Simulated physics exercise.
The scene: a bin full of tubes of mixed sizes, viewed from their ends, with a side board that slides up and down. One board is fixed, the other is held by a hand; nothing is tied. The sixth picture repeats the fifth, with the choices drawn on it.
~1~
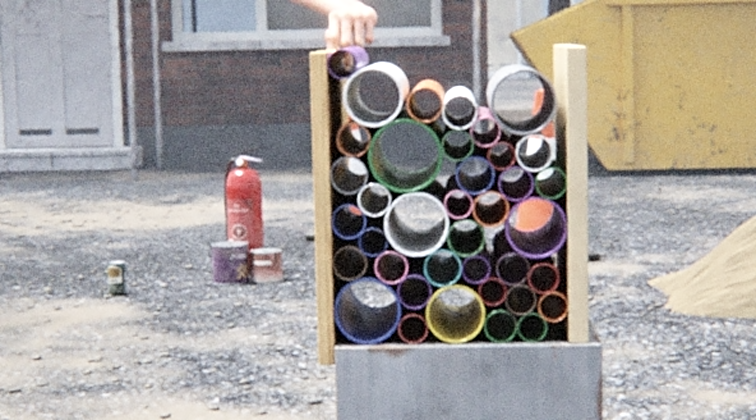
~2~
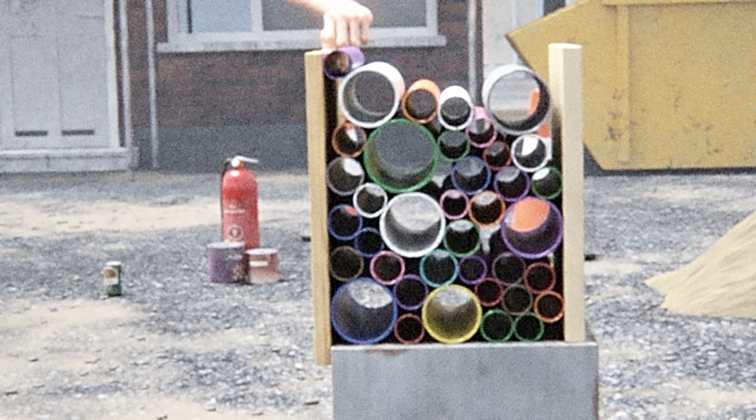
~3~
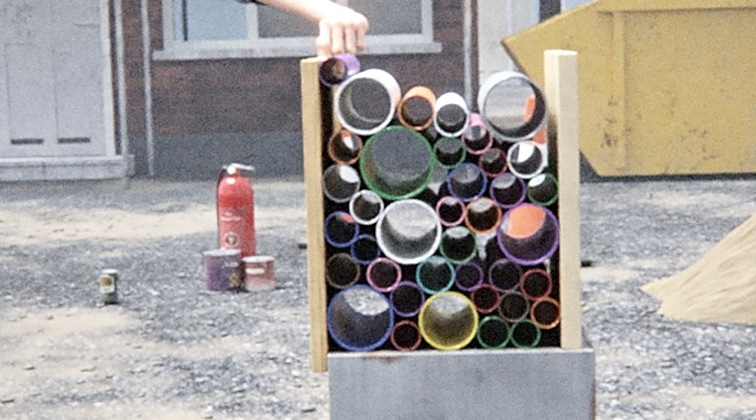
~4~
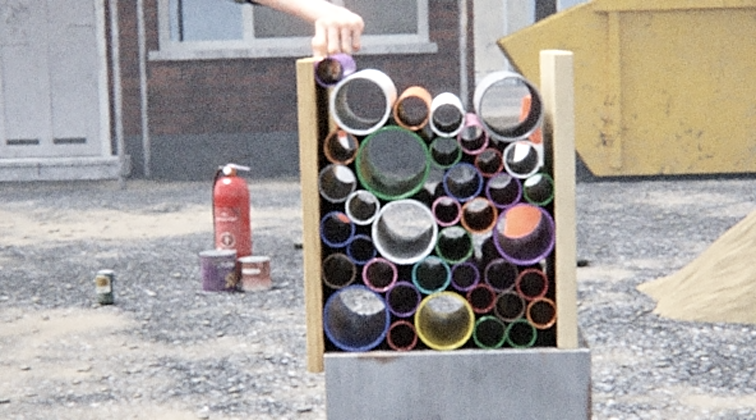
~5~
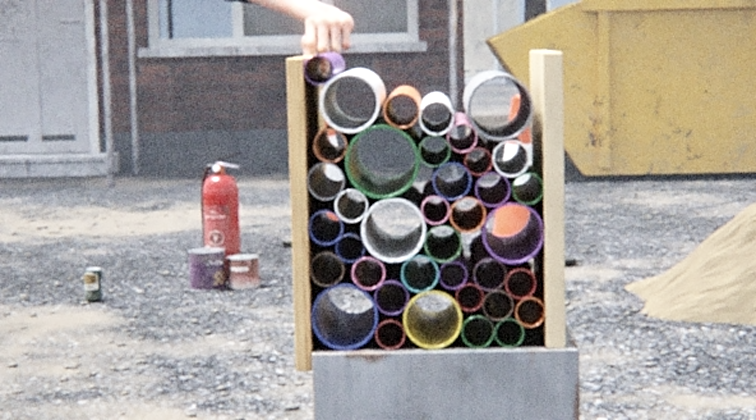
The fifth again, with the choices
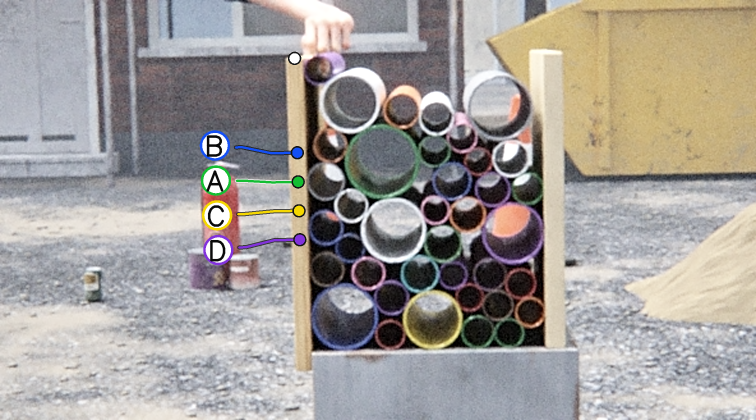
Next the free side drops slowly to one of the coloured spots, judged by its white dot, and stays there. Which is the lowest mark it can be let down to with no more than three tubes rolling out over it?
Stop at C.
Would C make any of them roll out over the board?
At C: Yes.
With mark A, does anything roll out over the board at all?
Yes, at A.
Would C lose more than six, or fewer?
It loses fewer than six.
On the marked copy, A at (298, 182); B at (297, 153); C at (299, 211); D at (300, 240); the white dot at (295, 58).
Following C. Soon after the start, top of the board (305, 124).
Later, top of the board (307, 198).
In the end, top of the board (307, 210), three out over the board.
As for the rest, A three out over the board; B one out over the board; D four out over the board.
